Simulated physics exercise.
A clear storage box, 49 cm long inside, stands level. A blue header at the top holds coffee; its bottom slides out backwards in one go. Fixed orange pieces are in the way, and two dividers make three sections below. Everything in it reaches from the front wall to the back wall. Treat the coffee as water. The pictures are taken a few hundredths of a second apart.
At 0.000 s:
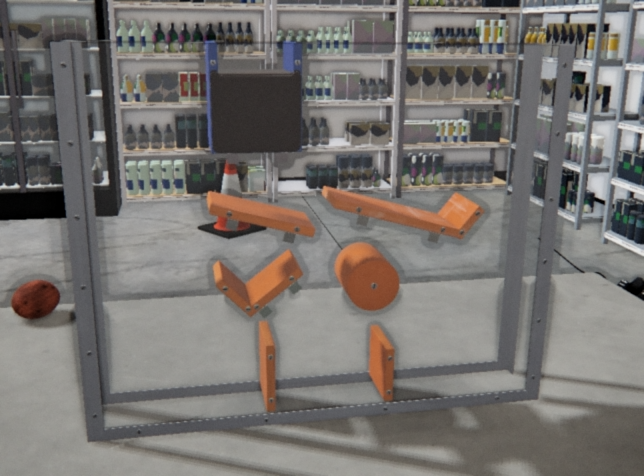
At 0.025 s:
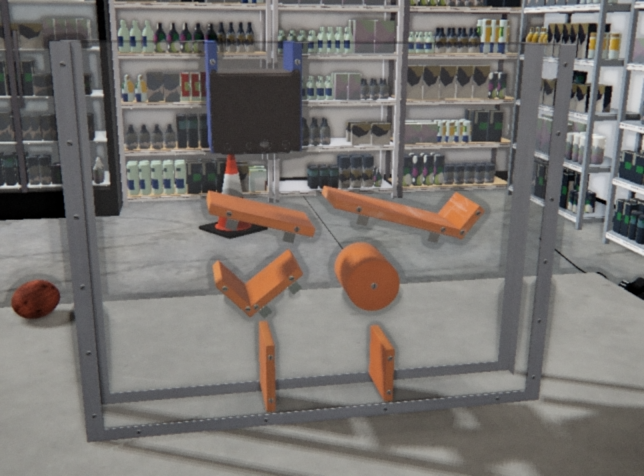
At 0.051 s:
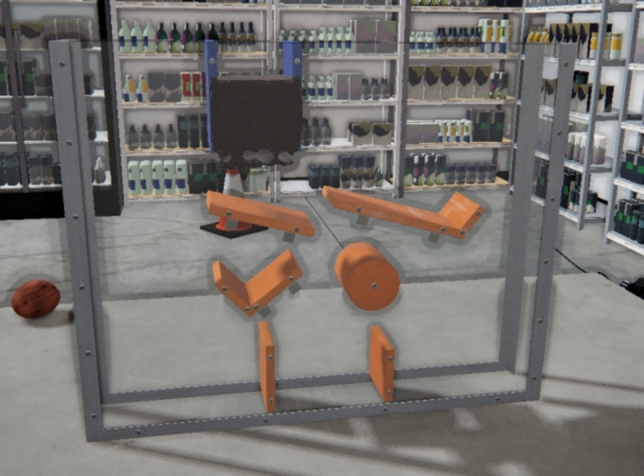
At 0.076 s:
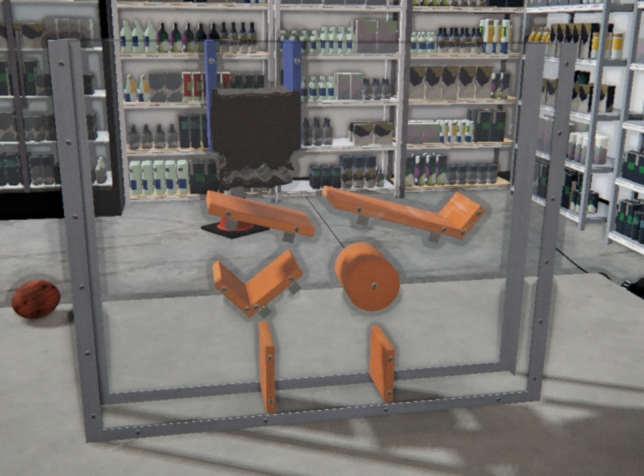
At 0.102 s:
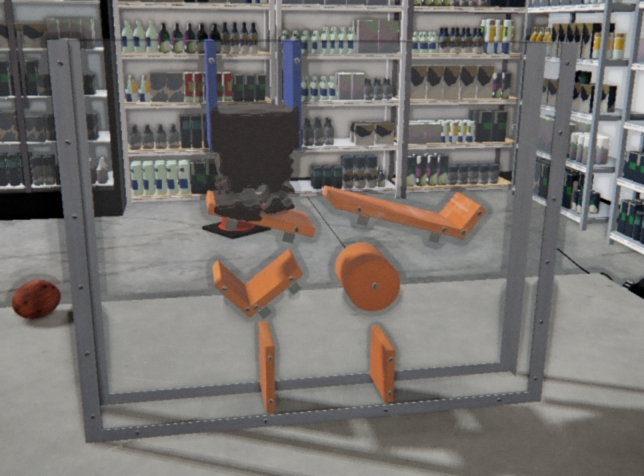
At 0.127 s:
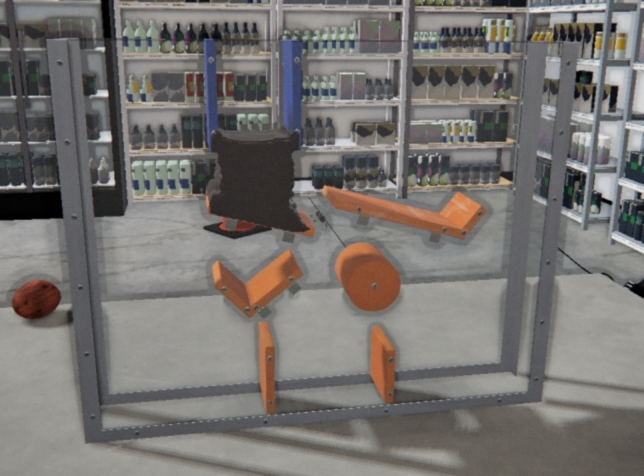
A clear, grey-framed upright box stands on a concrete floor, seen from the front and slightly above by a still camera, with bottle-filled shelves behind. Inside are orange ramps, a V-shaped piece, a round drum and two low dividers, beneath a blue-sided header of dark coffee; a cone and reddish-brown ball sit outside. The coffee drops from the header, its lower edge rippling, and spreads over the upper-left ramp.
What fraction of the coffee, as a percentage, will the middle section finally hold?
About 25 per cent.
Then, 0.23 s in, hardly anything has reached the bottom yet.
Then, 0.38 s in, 57 per cent is down, the largest part in the right section.
Then, 0.74 s in, 97 per cent is down, the largest part in the right section.
Finally, the split from left to right is 29, 26 and 45 per cent.
